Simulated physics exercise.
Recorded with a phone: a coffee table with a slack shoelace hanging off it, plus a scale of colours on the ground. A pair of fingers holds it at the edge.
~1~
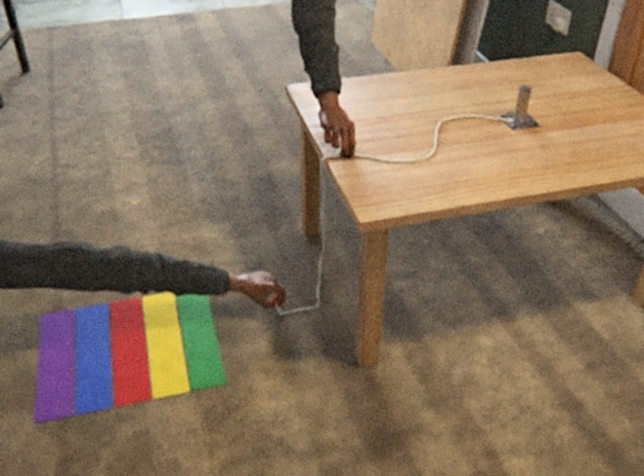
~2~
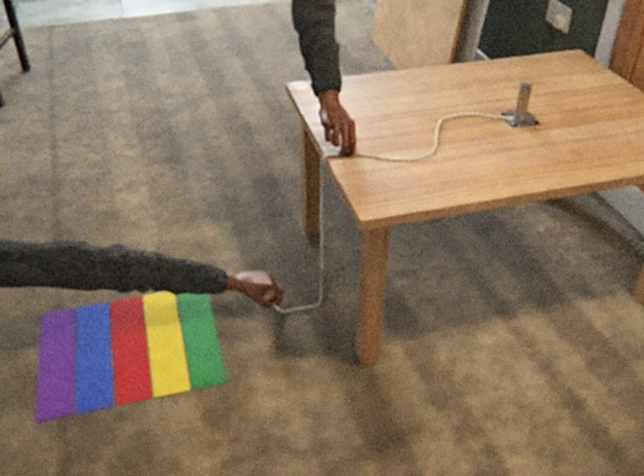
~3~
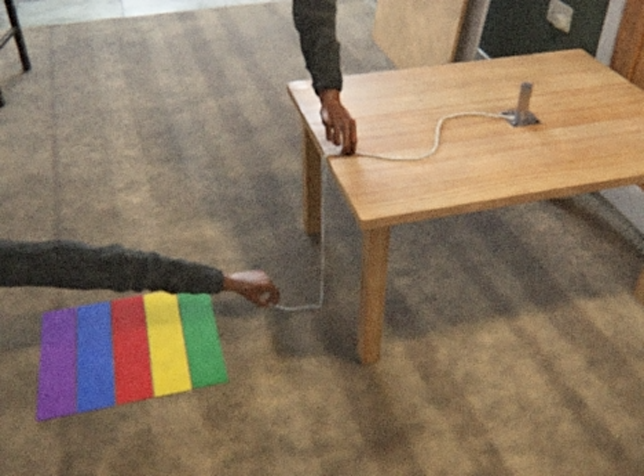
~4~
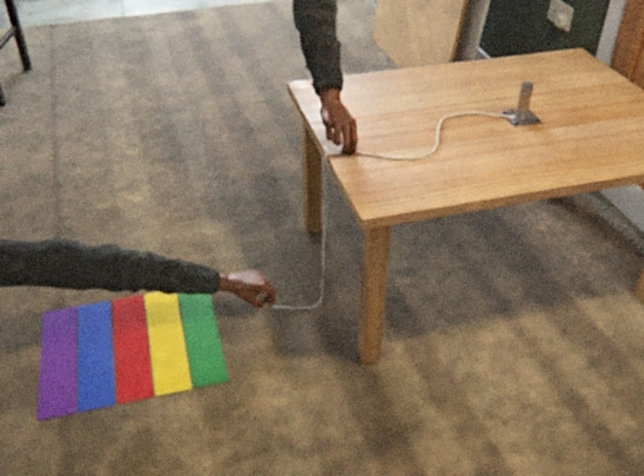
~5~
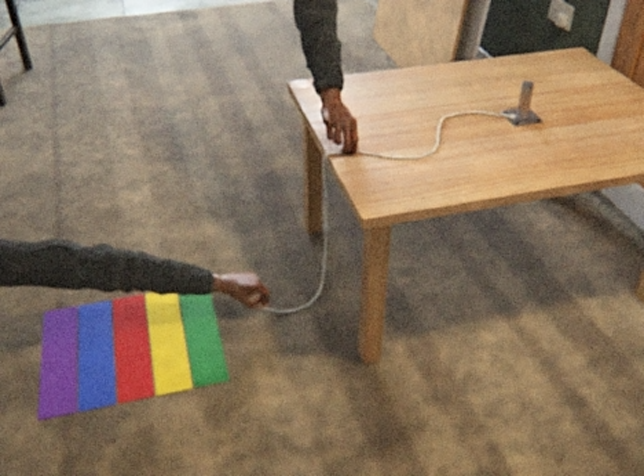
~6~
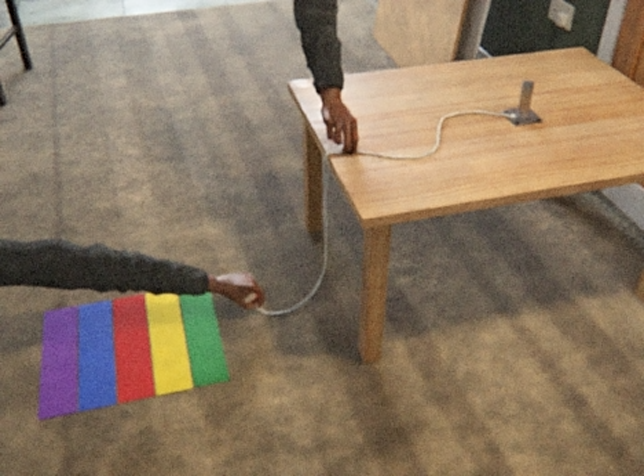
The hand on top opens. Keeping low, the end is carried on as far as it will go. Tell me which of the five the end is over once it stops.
It is over the blue strip.
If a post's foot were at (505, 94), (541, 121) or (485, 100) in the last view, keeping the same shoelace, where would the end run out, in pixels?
(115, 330), (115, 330) and (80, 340), in that order.
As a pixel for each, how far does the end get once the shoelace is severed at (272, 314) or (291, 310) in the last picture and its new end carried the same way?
Result 1: (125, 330). Result 2: (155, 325).
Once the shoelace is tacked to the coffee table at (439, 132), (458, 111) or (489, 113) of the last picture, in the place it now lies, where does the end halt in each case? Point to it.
Approximately at (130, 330), at (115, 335) and at (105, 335), in that order.
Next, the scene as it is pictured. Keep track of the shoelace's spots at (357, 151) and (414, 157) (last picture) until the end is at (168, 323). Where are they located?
The first lands at (322, 179), while the second lands at (359, 147).
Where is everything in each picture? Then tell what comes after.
End (276, 305); green (205, 368); yellow (169, 375); red (131, 382); blue (94, 390); purple (54, 398), in the first picture.
End (274, 304); shoelace through (478, 115) (437, 136) (388, 158) (324, 175) (322, 237) (321, 296), in the second picture.
End (271, 305), in the third picture.
End (267, 305); shoelace through (480, 114) (438, 135) (389, 157) (326, 173) (324, 236) (322, 295), in the fourth picture.
End (260, 306), in the fifth picture.
End (256, 306); shoelace through (481, 113) (439, 134) (390, 156) (327, 172) (326, 235) (312, 293), in the sixth picture.
A little later, end near (168, 323); over yellow.
Next, end near (124, 331); over red.
When it is tight, end near (96, 336); over blue. Over blue.
